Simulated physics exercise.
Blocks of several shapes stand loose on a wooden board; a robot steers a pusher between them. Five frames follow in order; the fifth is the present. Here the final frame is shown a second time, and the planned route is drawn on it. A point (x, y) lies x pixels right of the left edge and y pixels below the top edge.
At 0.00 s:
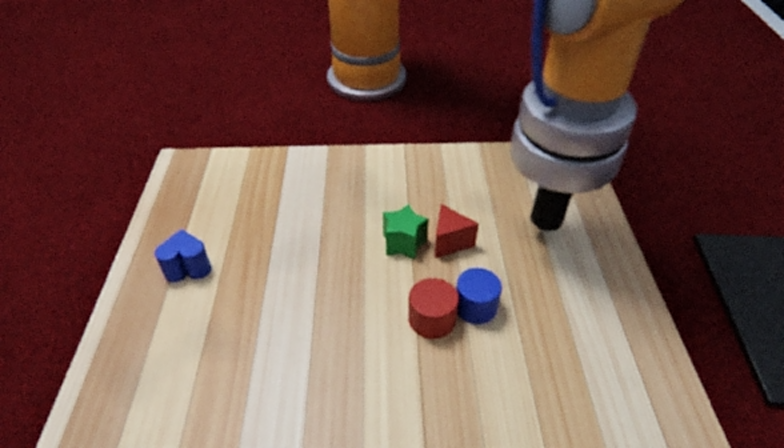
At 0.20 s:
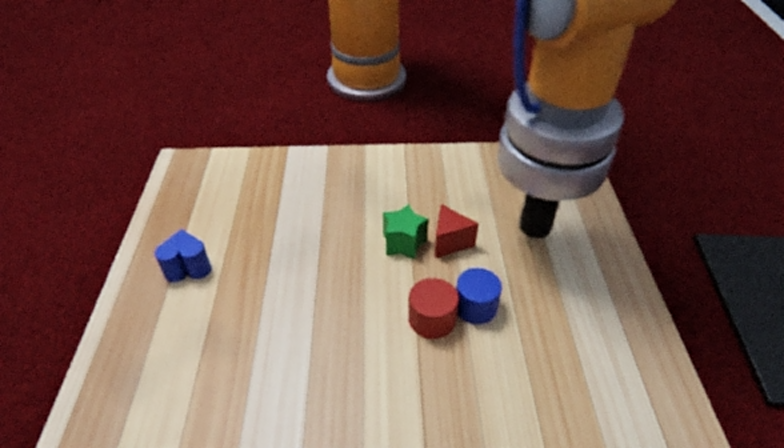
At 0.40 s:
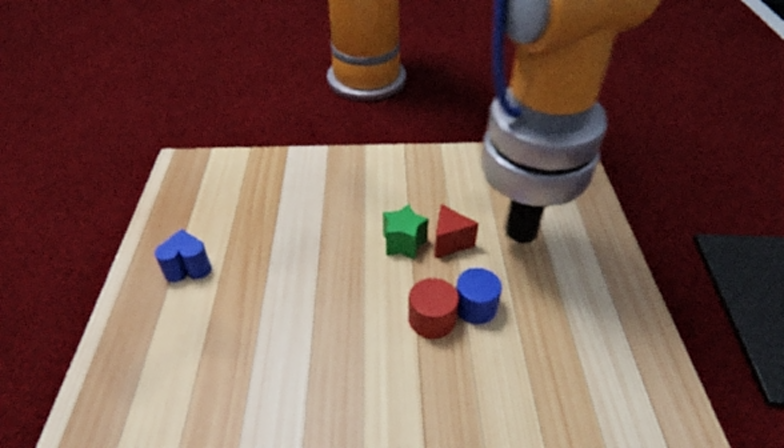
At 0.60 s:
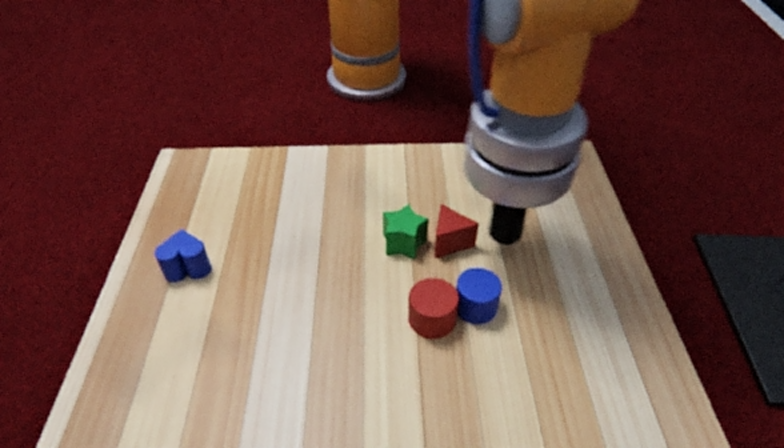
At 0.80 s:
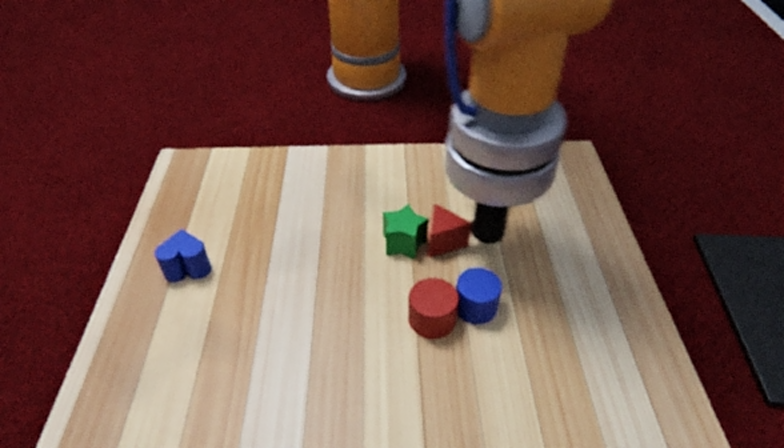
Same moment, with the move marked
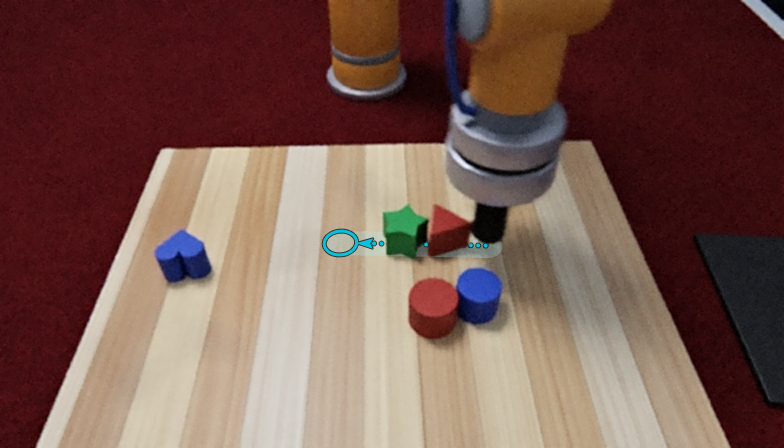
An orange and silver robot arm with a black pusher tip moves over a striped wooden board on dark red carpet, seen from above at an angle by a still camera. A blue heart-shaped block sits at left, with a green star, red triangle, red cylinder and blue cylinder clustered right of centre. The pusher glides leftward from the right side and nudges the triangle slightly left toward the star.
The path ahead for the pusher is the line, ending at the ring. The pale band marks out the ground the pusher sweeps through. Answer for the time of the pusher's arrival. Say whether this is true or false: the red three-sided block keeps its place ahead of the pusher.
The statement is correct.
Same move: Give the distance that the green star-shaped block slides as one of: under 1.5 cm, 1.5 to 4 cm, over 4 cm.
Overall it shifts more than 4 cm.
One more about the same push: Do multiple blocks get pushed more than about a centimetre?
Yes, I think so.
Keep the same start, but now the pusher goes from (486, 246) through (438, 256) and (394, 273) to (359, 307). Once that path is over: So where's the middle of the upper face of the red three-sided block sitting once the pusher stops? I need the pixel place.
Just about (376, 228).
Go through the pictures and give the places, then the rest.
In the first picture, pusher's lower end at (547, 220); green star-shaped block at (404, 220); red three-sided block at (452, 220); blue cylinder at (480, 284).
In the second picture, pusher at (535, 227); blocks still.
In the third picture, pusher at (521, 232); blocks still.
In the fourth picture, pusher at (505, 233); blocks still.
In the fifth picture, pusher at (488, 232); green star-shaped block at (404, 220); red three-sided block at (446, 220); blue cylinder at (480, 284).
Drawn move, in a line from (486, 246) to (340, 243).
What follows on the original path. One third of the way, pusher at (437, 231); green star-shaped block at (360, 215); red three-sided block at (397, 214), turned 15° clockwise.
Two thirds of the way, pusher at (388, 230); green star-shaped block at (315, 205); red three-sided block at (351, 209), turned 30° clockwise.
At the end, pusher at (339, 230); green star-shaped block at (284, 190), turned 30° clockwise; red three-sided block at (311, 204), turned 55° clockwise; blue cylinder still.
